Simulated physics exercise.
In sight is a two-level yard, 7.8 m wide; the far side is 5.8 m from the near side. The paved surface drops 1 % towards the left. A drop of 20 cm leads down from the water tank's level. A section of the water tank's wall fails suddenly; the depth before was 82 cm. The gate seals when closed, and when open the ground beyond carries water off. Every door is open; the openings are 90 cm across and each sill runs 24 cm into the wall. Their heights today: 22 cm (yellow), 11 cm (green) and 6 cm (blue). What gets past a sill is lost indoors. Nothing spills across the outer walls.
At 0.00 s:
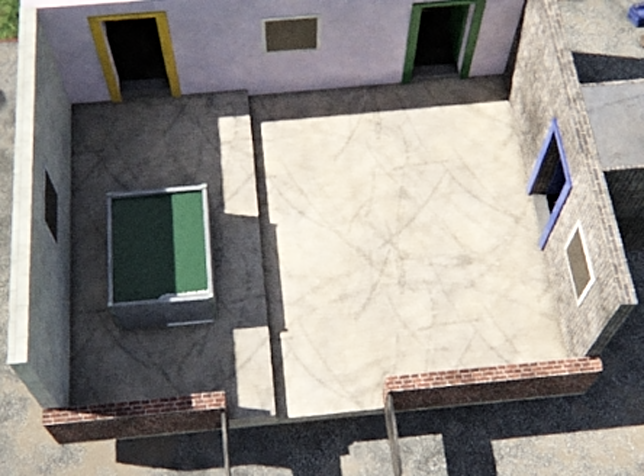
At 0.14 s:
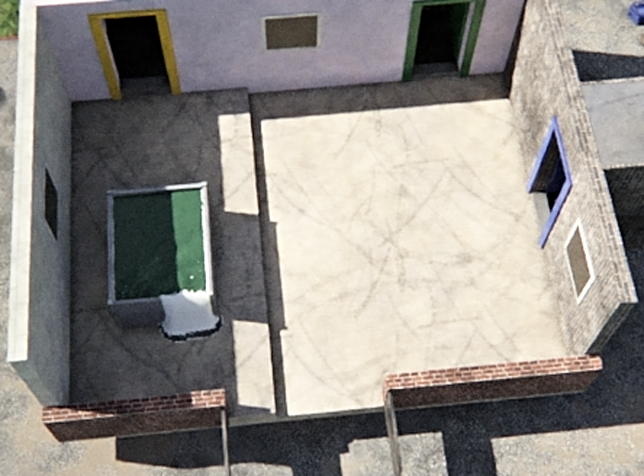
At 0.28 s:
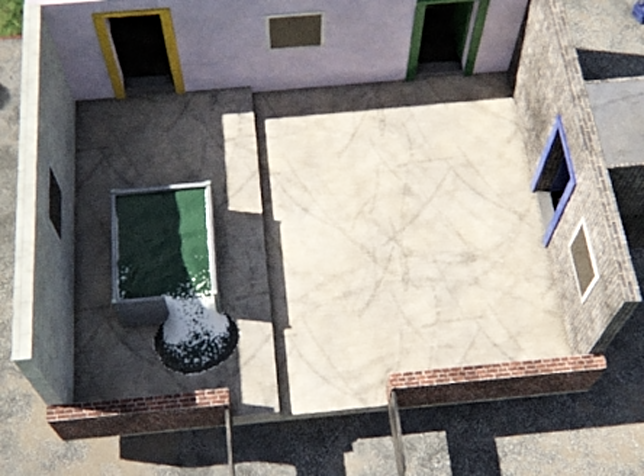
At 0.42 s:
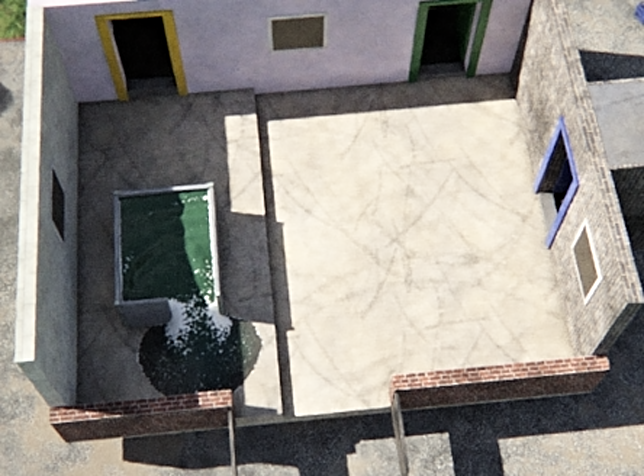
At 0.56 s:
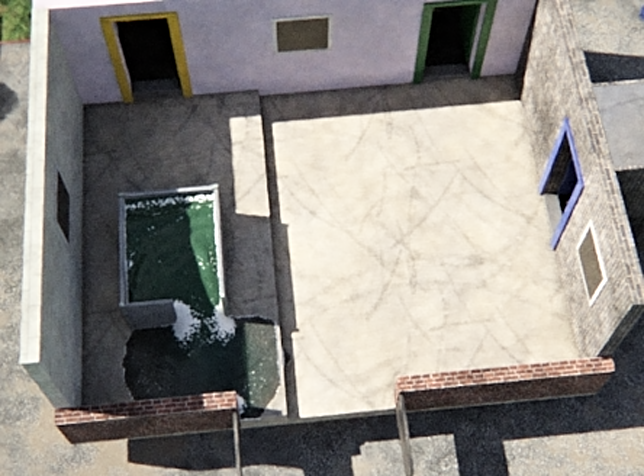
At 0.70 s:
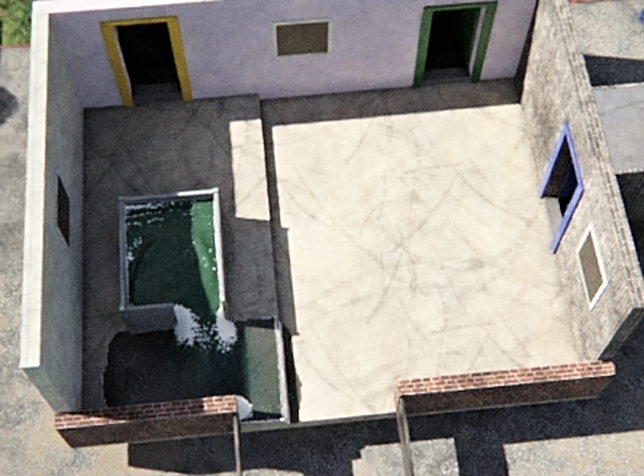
Green water burst out of the near side of a raised tank on the left of a walled yard, foaming through the gap and spreading into a dark pool toward the low brick wall.
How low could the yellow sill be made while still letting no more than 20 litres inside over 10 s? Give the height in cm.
Some 6.5 cm above the ground.
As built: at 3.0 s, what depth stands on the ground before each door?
Depths in cm: Yellow 0, green 0, blue 0.
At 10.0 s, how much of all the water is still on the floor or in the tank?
Some 60 per cent remains.
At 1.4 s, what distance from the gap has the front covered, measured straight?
About 2.6 m.
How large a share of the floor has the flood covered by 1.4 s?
Some 10 per cent of it.
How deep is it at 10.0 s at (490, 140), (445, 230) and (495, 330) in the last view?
Roughly 1, 1 and 2 cm, in turn.
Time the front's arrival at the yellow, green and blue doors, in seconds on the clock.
Arrival: Yellow 3.8 s, green 8.5 s, blue 7.0 s.
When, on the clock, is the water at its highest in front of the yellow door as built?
Near 6.0 s.
After 1.4 s water covers 10 % of the floor, deepest (44 cm) near (201, 412); it has not reached the yellow door.
After 3.0 s water covers 20 % of the floor, deepest (28 cm) near (94, 423); it has not reached the yellow door.
After 10.0 s water covers 80 % of the floor, deepest (10 cm) near (82, 424); 7 cm at the yellow door, 0 litres in over its 22 cm sill.
At the yellow door as built, the water arrived by 3.9 s and peaked near 10 cm at 6.2 s.
With a sill of 5 cm, 37 litres would have come in within the 10 s; with 7 cm, 14 litres. So under 20 litres takes about 6.5 cm.
